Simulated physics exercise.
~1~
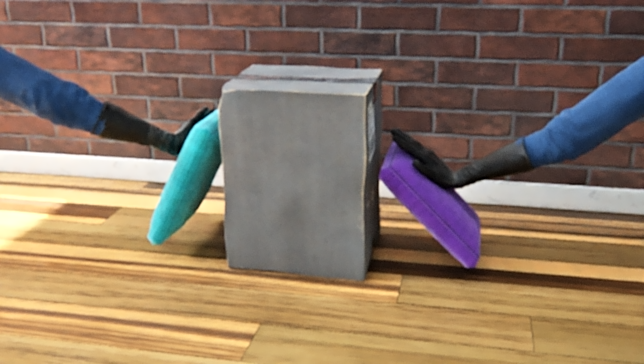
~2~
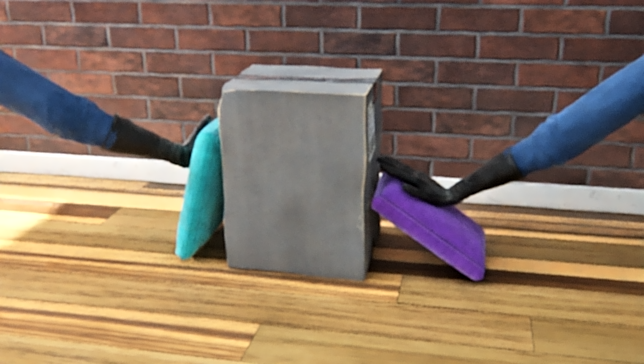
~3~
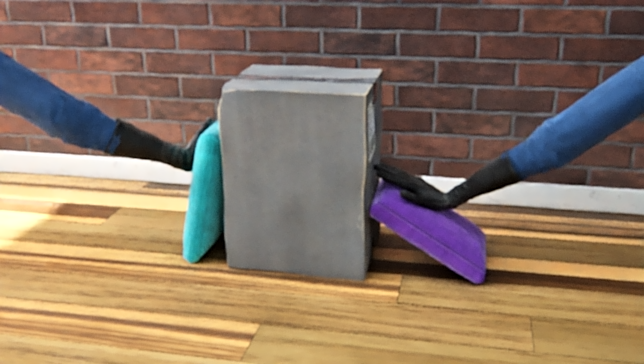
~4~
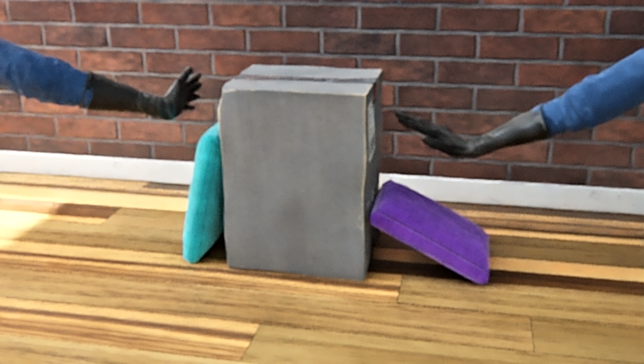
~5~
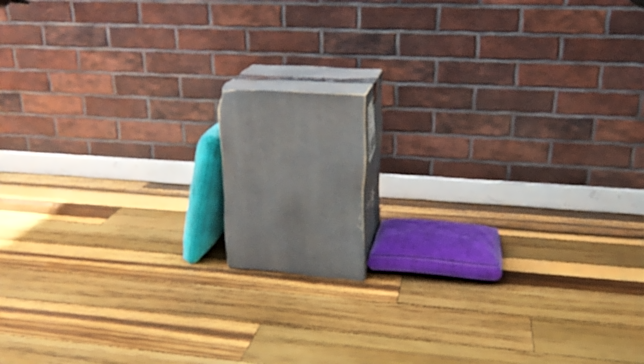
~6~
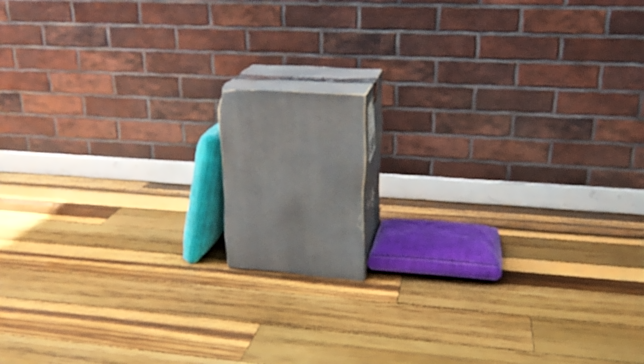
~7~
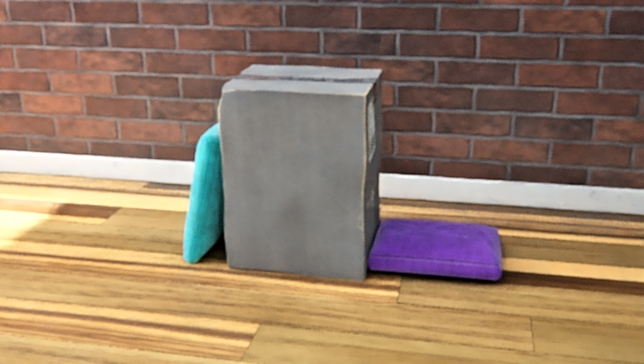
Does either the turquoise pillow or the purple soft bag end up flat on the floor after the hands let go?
Yes, the purple soft bag slumps down and lies flat on the floor to the right of the box. The turquoise pillow keeps leaning against the left side.
